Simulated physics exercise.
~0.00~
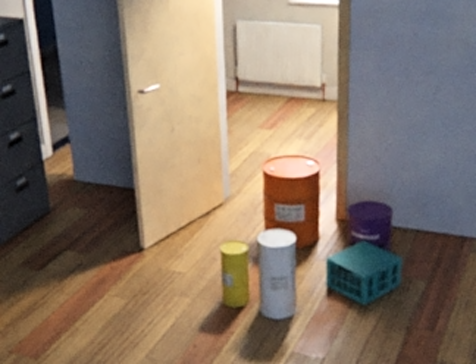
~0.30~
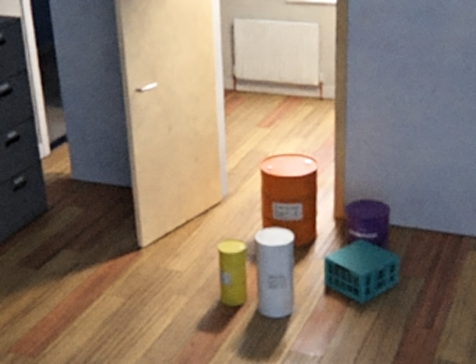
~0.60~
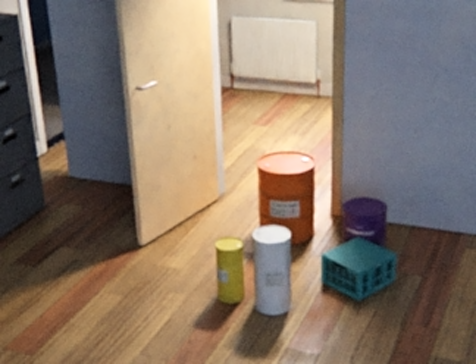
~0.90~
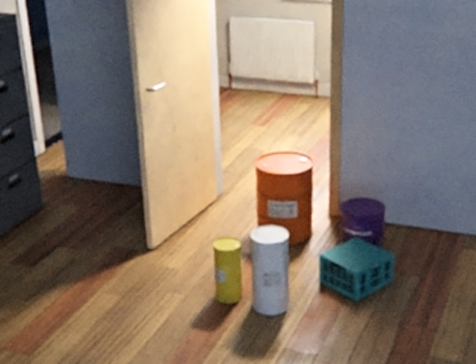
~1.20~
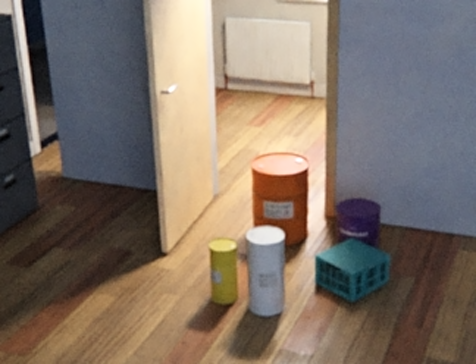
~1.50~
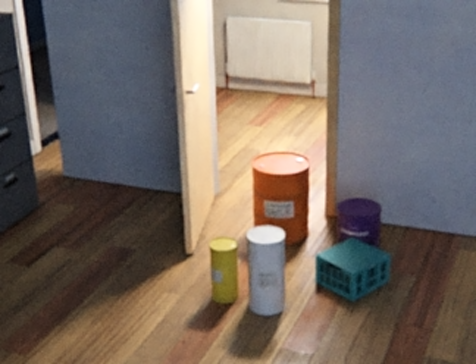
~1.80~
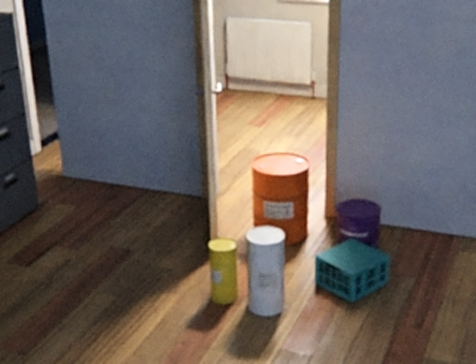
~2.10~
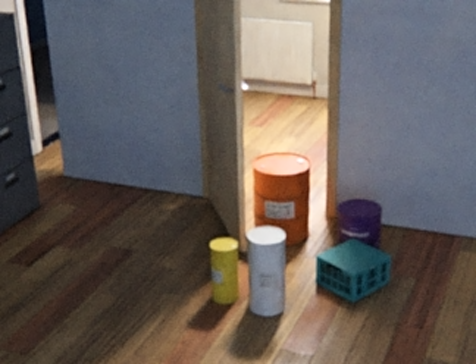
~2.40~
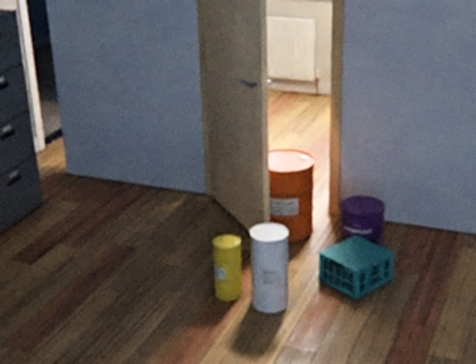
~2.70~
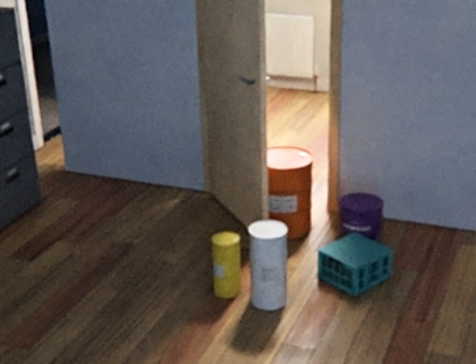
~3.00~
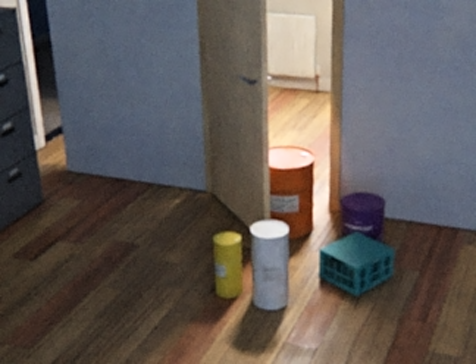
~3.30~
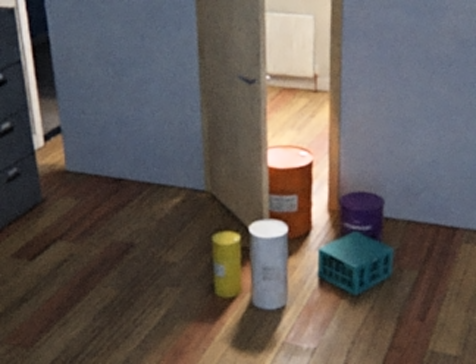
The video shows a wooden door swinging partway closed in a doorway while an orange drum, yellow and white canisters, a purple pail and a turquoise crate stay still on the floor. The door comes to rest still partly open, with the orange drum partly hidden behind its edge.
